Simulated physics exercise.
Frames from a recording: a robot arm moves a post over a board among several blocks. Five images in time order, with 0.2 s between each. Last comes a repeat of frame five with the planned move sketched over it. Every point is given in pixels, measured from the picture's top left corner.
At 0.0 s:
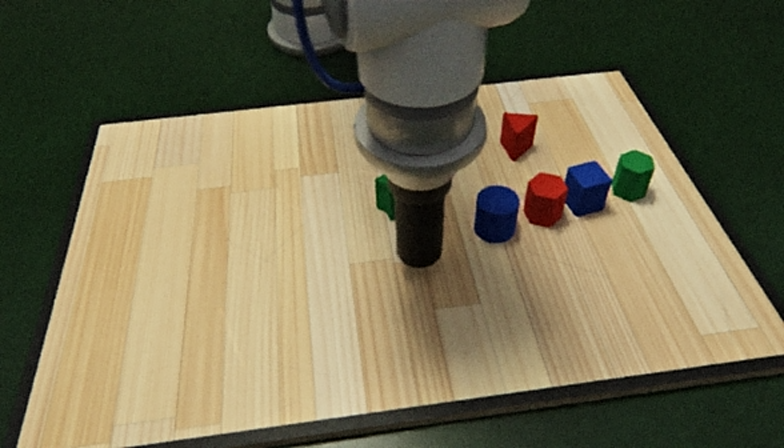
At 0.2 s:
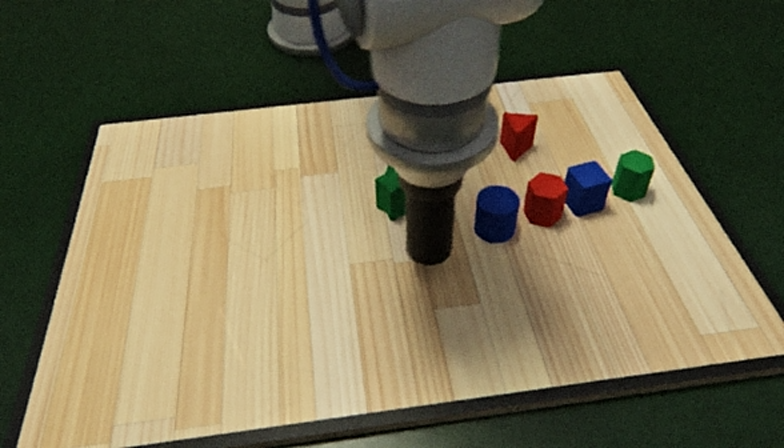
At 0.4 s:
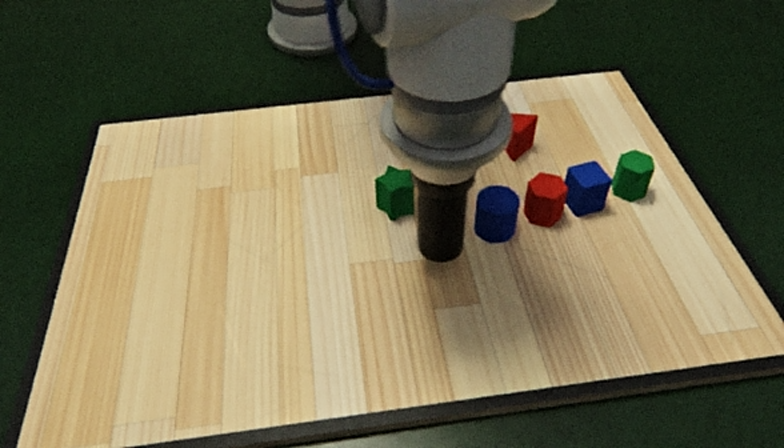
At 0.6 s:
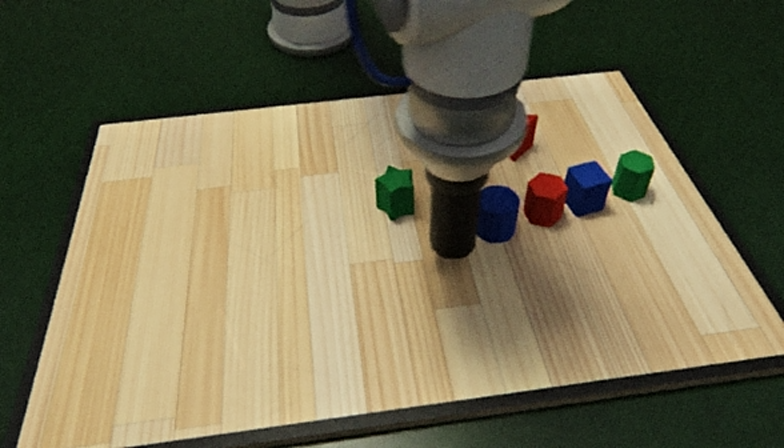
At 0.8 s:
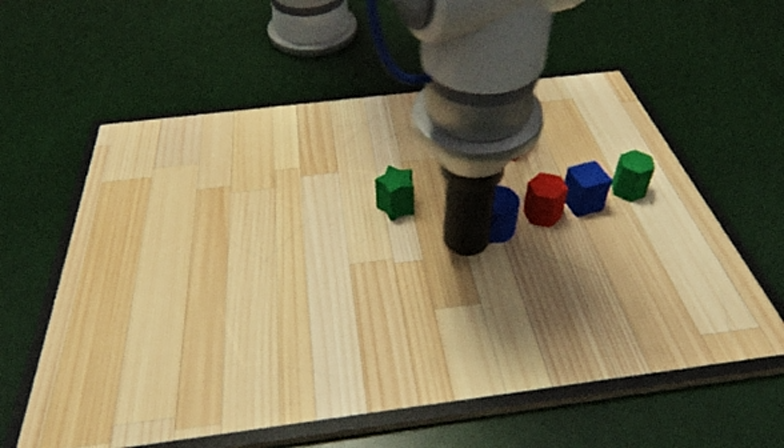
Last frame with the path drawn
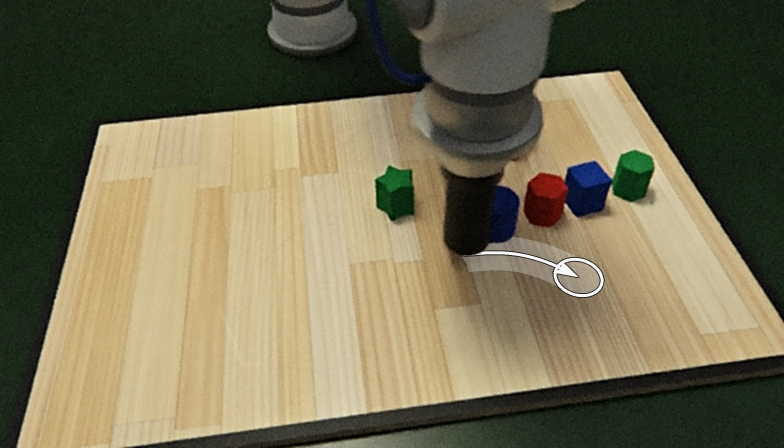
On a wooden board, a robot arm slides its dark post slightly right, pushing no blocks.
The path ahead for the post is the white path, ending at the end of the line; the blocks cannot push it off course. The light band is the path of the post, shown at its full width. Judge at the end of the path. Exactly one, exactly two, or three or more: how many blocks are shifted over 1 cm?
Of all the blocks, just one travels more than a centimetre.
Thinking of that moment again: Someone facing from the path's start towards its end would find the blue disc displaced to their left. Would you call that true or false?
True.
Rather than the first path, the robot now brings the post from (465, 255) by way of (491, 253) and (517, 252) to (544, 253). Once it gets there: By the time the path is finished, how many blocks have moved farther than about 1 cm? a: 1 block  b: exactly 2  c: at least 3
a - 1 block.
Path on the board, from (465, 255) via (503, 253) and (542, 260), ending at (578, 277).
What follows on the original path. One third of the way, post (506, 237); blue disc (512, 193).
Two thirds of the way, post (546, 245); blue disc (513, 193).
At the end, post (583, 262); blue disc (513, 193); red hexagonal block in place.
